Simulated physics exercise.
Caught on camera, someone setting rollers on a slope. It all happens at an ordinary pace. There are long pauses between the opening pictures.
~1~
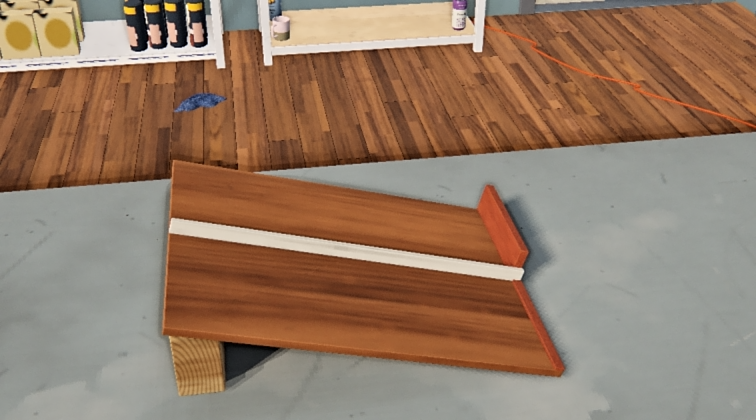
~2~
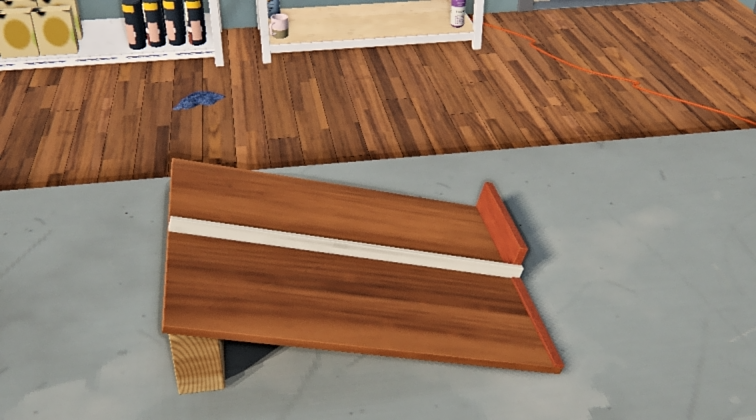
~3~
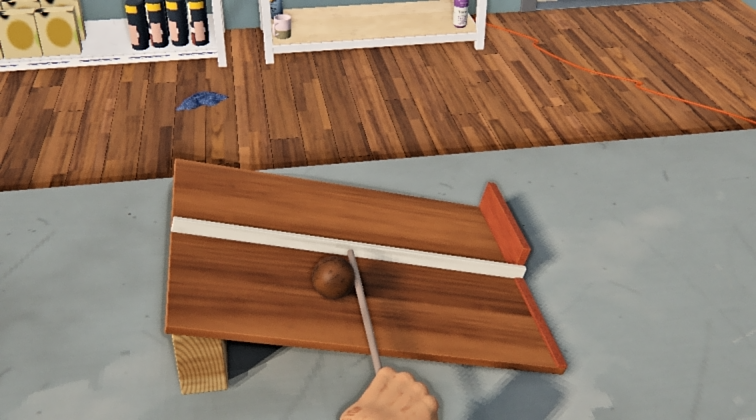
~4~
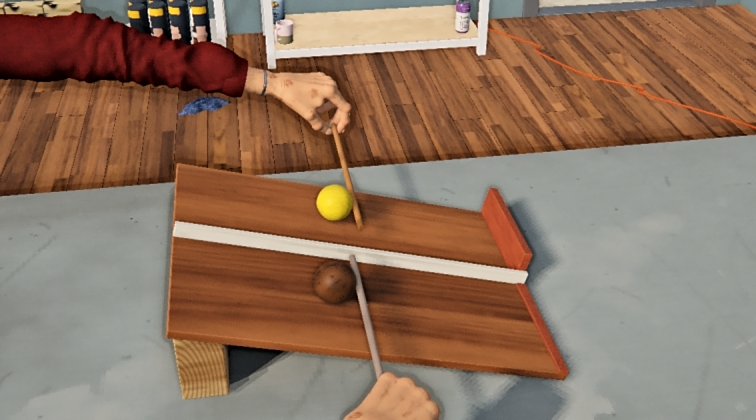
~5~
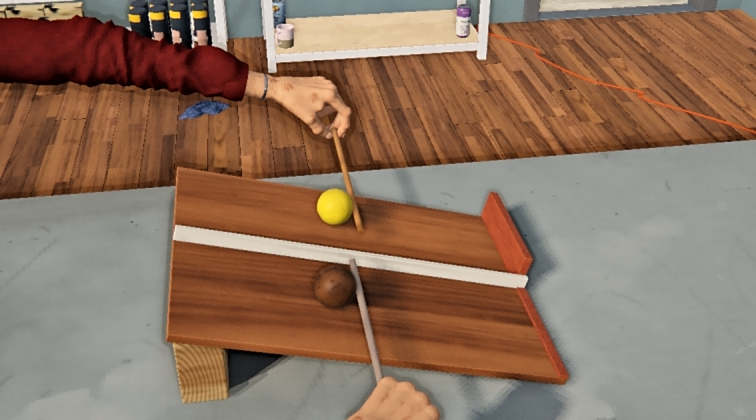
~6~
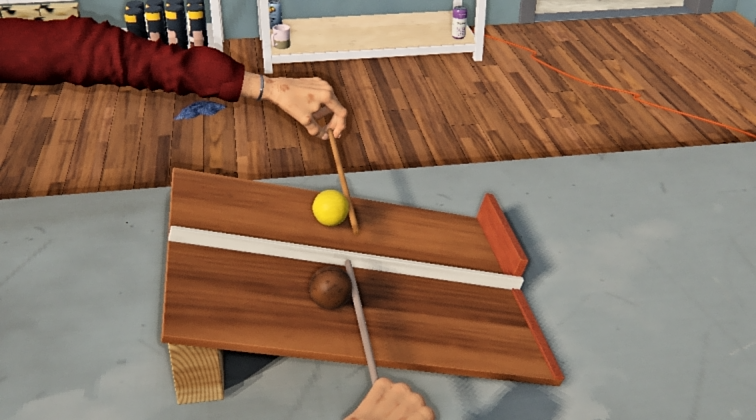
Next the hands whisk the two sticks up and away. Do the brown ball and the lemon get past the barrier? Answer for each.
Outcome: The brown ball runs past the strip, the lemon gets caught.
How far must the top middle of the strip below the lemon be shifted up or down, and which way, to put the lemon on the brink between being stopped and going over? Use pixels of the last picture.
Some 16 pixels, down.
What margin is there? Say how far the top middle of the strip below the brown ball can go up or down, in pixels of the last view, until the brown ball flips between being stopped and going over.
About 8 pixels up.
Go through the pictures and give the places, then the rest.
In the first frame, board (358, 247).
In the second frame, board (357, 244).
In the third frame, brown ball (334, 278); board (360, 245).
In the fourth frame, held back by the sticks; lemon (335, 202); board (361, 250).
In the fifth frame, held back by the sticks; brown ball (336, 287); board (362, 254).
In the sixth frame, held back by the sticks; brown ball (331, 288); lemon (331, 208); board (357, 255).
Then, 0.54 s on from there, brown ball rolling on the board near (492, 310); lemon rolling on the board near (472, 231).
Then, 1.08 s on from there, brown ball off the board; lemon resting against the strip near (482, 233).
In the end, the brown ball goes over the end; the lemon is held by the strip, near (482, 233).
